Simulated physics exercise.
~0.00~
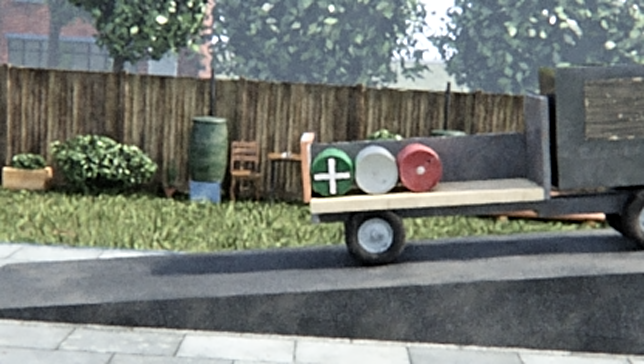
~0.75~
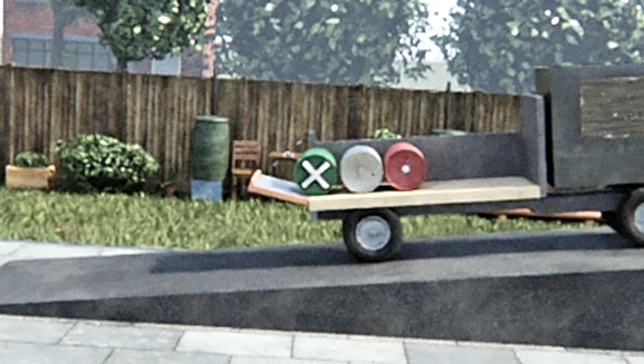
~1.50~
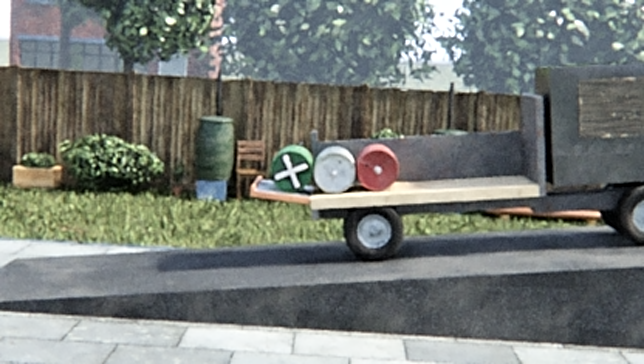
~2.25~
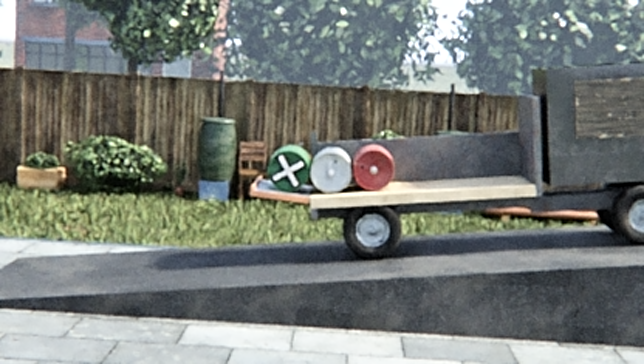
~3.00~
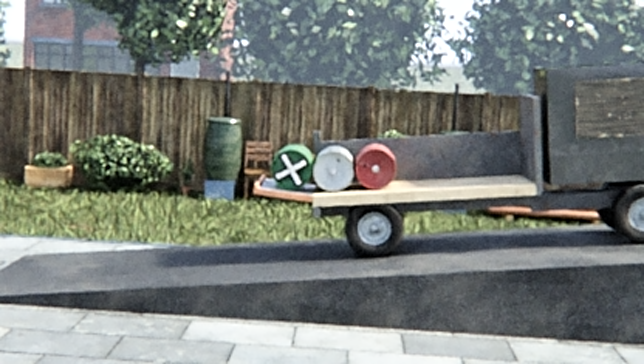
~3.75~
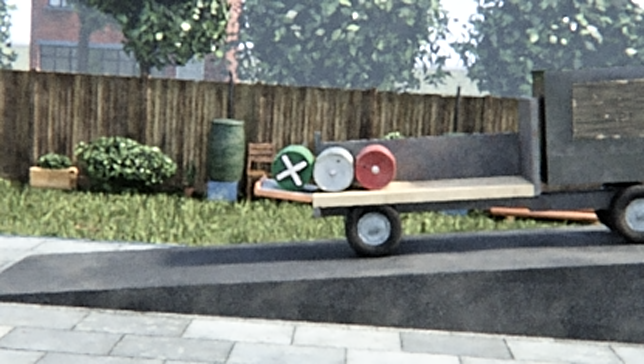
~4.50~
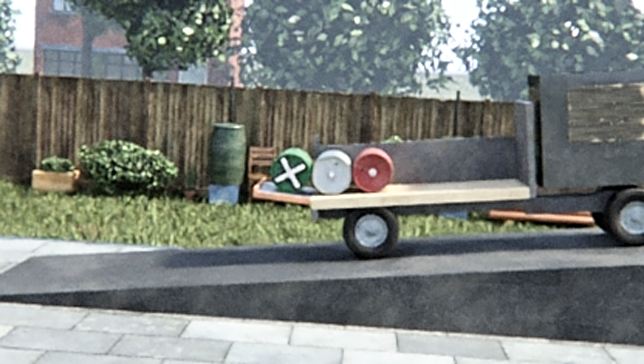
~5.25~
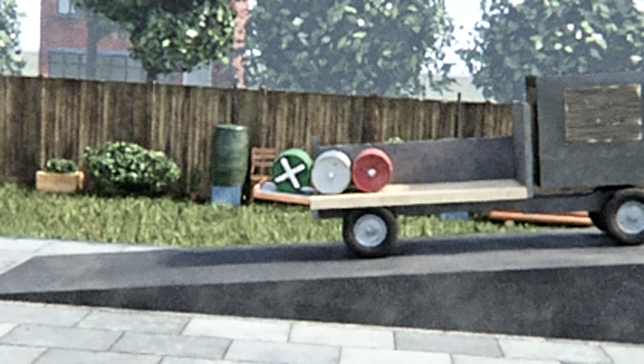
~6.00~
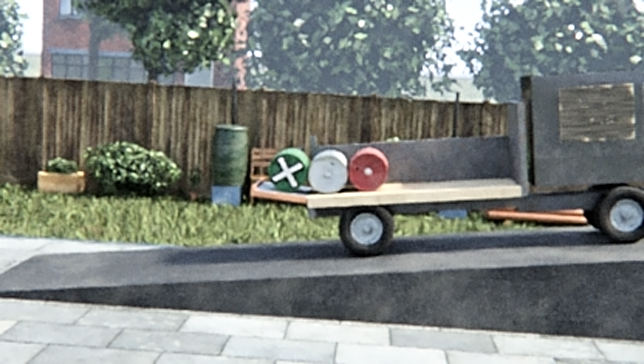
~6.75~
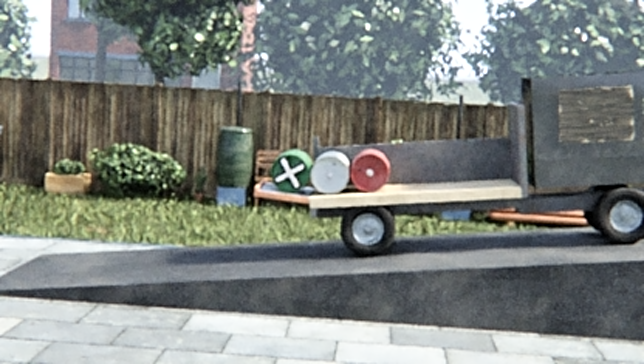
Three kegs roll left as the truck's tailgate drops, then settle together without falling off.
